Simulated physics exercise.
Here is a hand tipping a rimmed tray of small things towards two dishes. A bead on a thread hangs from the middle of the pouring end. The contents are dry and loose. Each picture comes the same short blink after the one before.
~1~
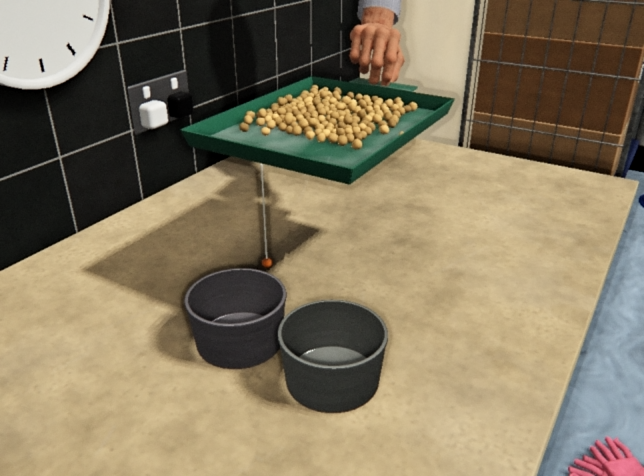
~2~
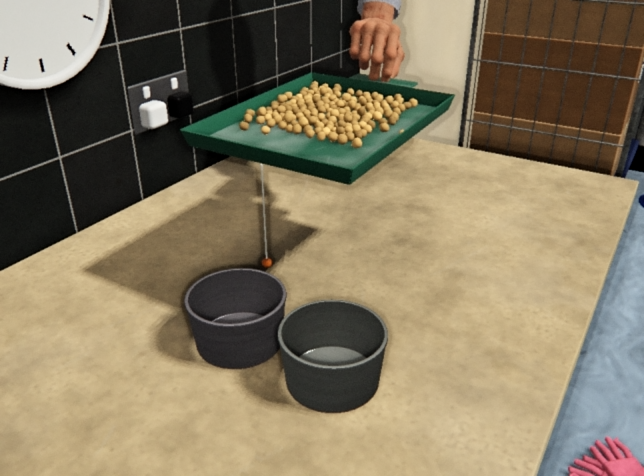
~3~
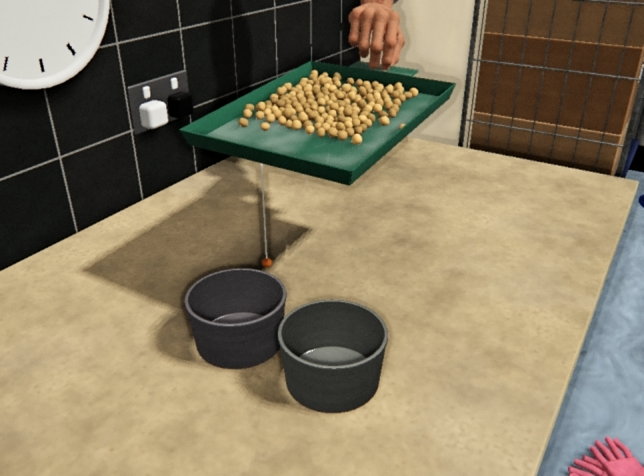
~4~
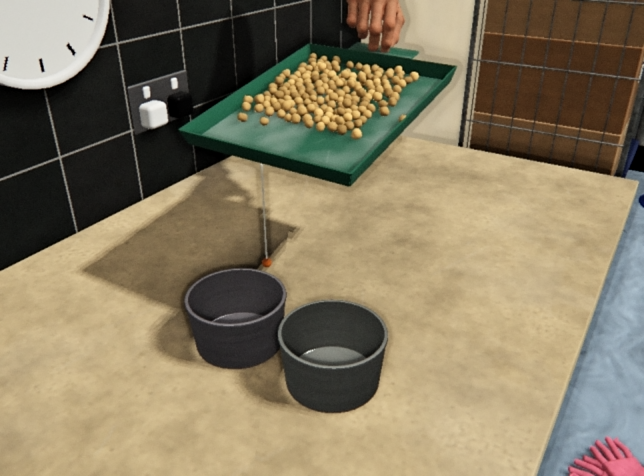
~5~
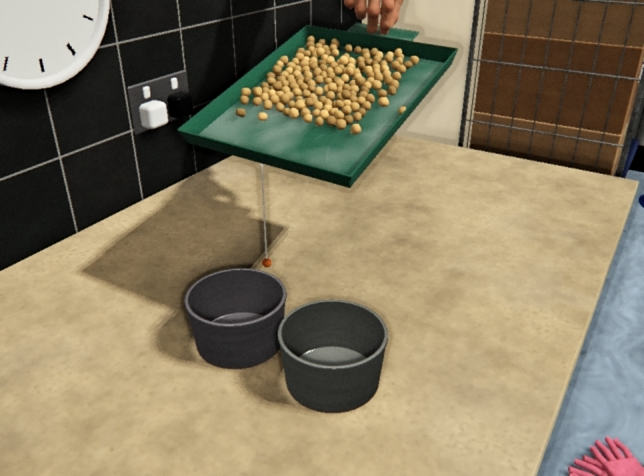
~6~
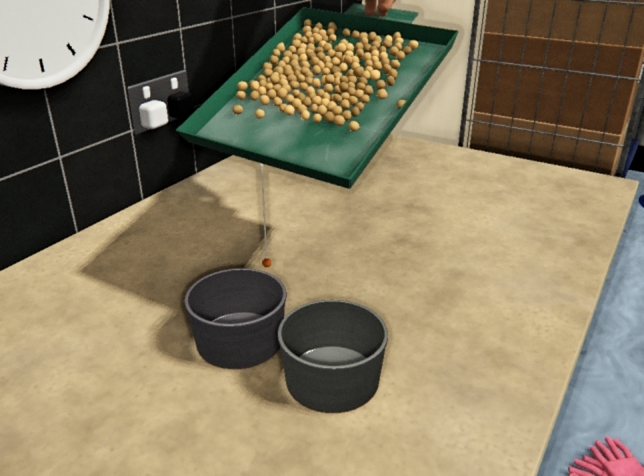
A hand raises the far side of a green tray of chickpeas above two dark dishes.
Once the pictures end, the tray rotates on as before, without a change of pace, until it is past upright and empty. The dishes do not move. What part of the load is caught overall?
They take the larger part between them.
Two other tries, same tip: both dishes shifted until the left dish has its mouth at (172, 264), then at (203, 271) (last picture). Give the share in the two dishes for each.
About 40 and 60 per cent.
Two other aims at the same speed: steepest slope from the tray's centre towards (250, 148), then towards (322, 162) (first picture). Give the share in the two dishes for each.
First some 20, then 60 per cent.
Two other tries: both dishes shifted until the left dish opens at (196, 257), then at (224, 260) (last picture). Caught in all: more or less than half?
One: Below a half. Two: Below a half.
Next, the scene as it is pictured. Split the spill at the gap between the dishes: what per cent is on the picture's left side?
Some 90 per cent.
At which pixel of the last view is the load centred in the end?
At about (260, 353).
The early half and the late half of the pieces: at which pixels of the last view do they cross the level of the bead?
Around (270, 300) and then (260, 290).
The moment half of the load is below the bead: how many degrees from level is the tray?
Roughly 105°.
Soon, tray tipped steeply; most on the tray; a stray few in the right dish; a stray few in the left dish; a stray few outside both; about a quarter in the air.
A while on, tray tipped past a quarter turn; about a quarter on the tray; about a quarter in the right dish; a small part in the left dish; a small part outside both; about a quarter in the air.
Towards the end, tray tipped past a quarter turn; about a third in the right dish; about a third in the left dish; about a quarter outside both.
Finally, tray tipped past a quarter turn; about a third in the right dish; about a third in the left dish; about a quarter outside both.
